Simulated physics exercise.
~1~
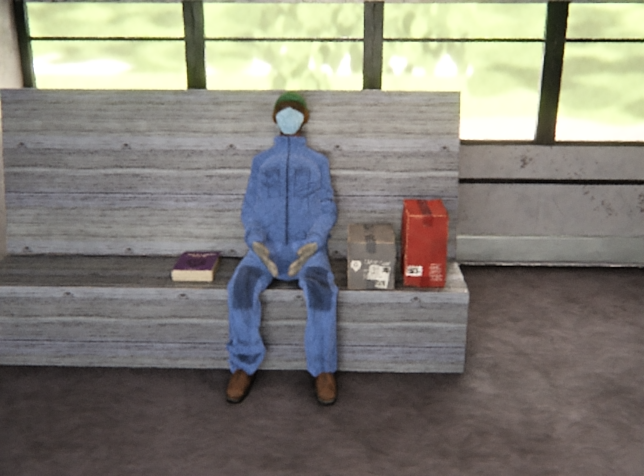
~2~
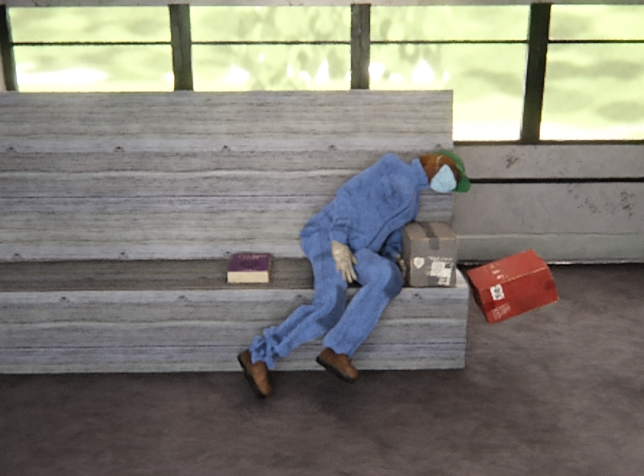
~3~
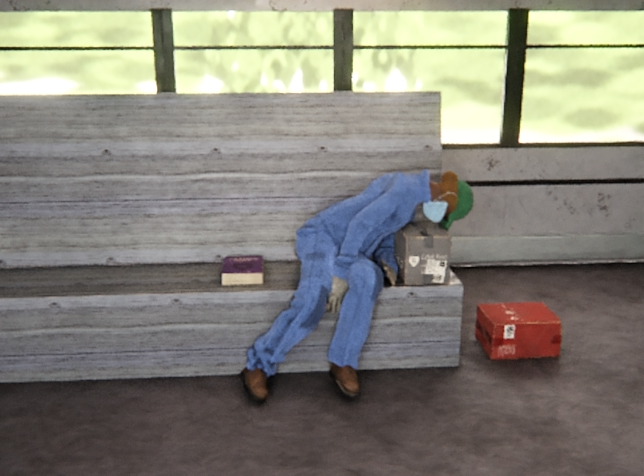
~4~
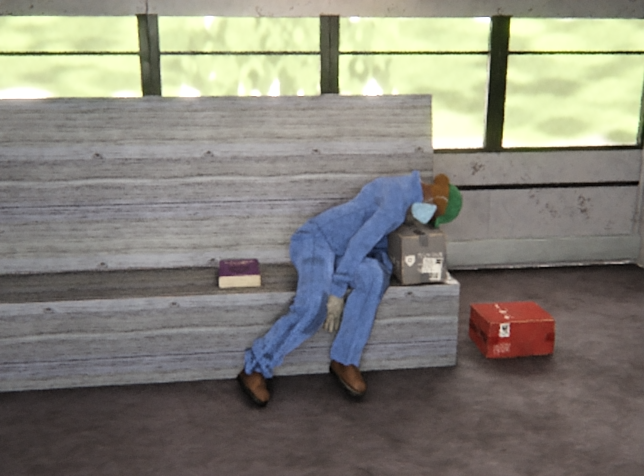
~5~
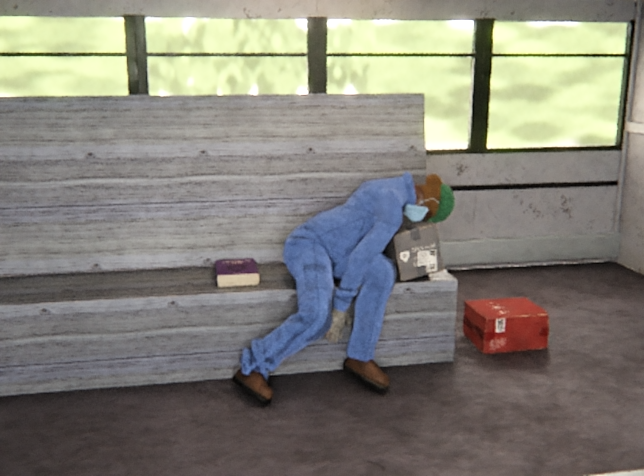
A figure in blue sitting on a grey bench toppled sideways to the right, knocking into the boxes, and the red one tumbled to the floor. The figure ended slumped over the grey box, which tilted but stayed on the seat, as did the purple book.
